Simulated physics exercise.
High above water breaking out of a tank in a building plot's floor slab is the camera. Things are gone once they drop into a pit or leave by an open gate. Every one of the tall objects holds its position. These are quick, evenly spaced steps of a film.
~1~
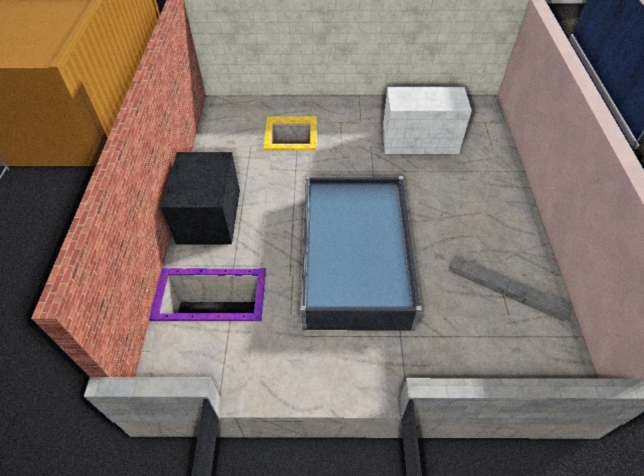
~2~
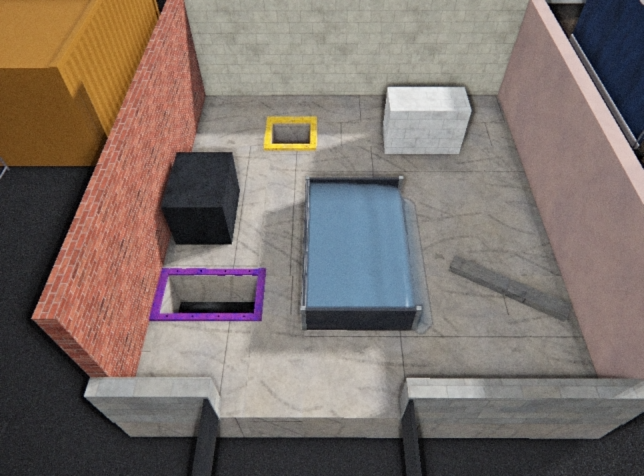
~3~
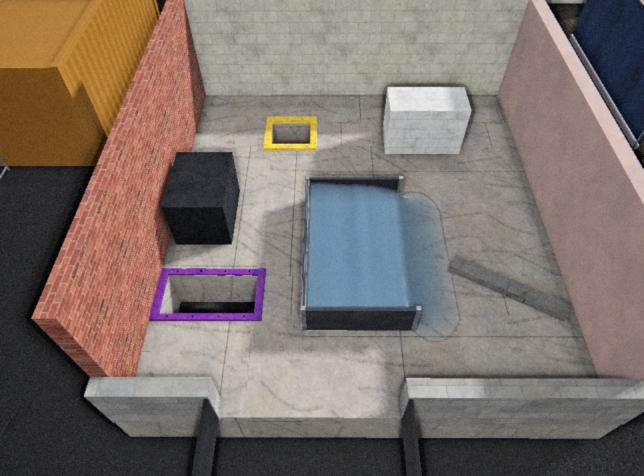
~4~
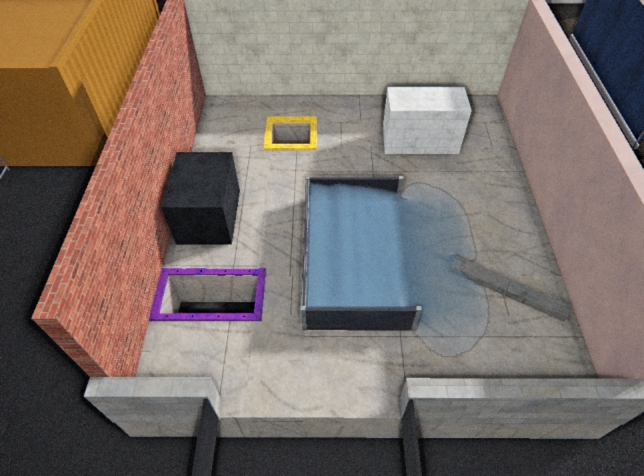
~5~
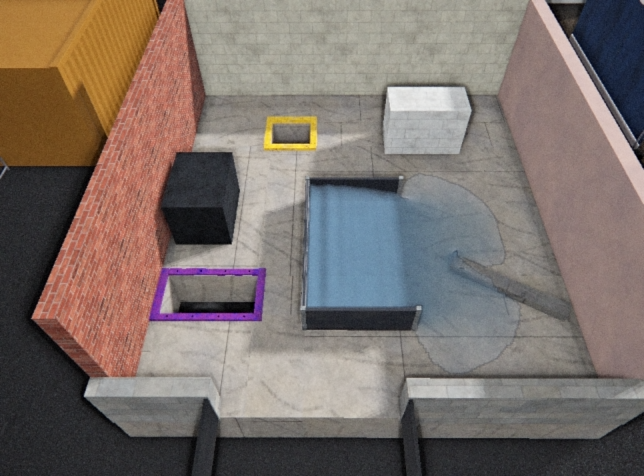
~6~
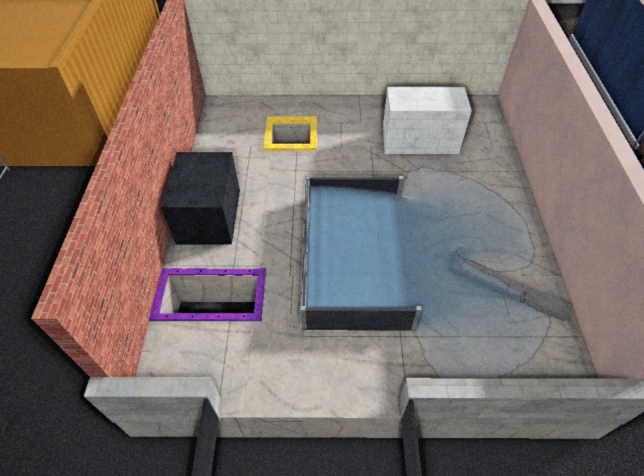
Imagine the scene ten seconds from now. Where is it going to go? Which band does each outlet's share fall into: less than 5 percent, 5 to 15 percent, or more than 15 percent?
Shares: The gate, 5 to 15 percent; the yellow pit, less than 5 percent; the purple pit, less than 5 percent.
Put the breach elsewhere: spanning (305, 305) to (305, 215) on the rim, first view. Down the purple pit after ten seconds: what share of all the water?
For purple, roughly 45 in a hundred.
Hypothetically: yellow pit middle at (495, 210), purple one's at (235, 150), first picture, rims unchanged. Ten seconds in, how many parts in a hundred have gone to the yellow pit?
Out of a hundred parts, 15 go to yellow.
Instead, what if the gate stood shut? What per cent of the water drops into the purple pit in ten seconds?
That comes to 6 in a hundred for purple.
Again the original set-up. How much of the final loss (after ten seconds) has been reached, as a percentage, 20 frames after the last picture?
Working it through, I arrive at 0 per cent.
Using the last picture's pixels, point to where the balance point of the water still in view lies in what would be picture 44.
Centre of the water: Near (417, 241).
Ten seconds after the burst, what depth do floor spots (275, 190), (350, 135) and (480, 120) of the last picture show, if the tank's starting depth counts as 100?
The three come to some 4, 8 and 8 per cent respectively.
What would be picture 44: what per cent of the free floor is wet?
I'd estimate some 70 per cent.
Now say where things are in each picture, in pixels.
Still water in the open tank at (357, 240), in the first picture.
Water pours out at (404, 251) and has run to a hidden place, in the second picture.
Water pours out at (404, 253) and has run to (439, 334), in the third picture.
The front is at (440, 194), out from the gap at (403, 254), in the fourth picture.
Water pours out at (403, 254) and has run to (495, 346), in the fifth picture.
The front is at (540, 331), out from the gap at (403, 254), in the sixth picture.
A moment on, water covers 30 % of the floor; the gate 0 %, the yellow pit 0 %, the purple pit 0 %.
Next, water covers 30 % of the floor; the gate 0 %, the yellow pit 0 %, the purple pit 0 %.
Then, water covers 45 % of the floor; the gate 0 %, the yellow pit 0 %, the purple pit 0 %.
Later, water covers 70 % of the floor; the gate 3 %, the yellow pit 0 %, the purple pit 0 %.
In the end, water covers 90 % of the floor; the gate 9 %, the yellow pit 1 %, the purple pit 2 %.
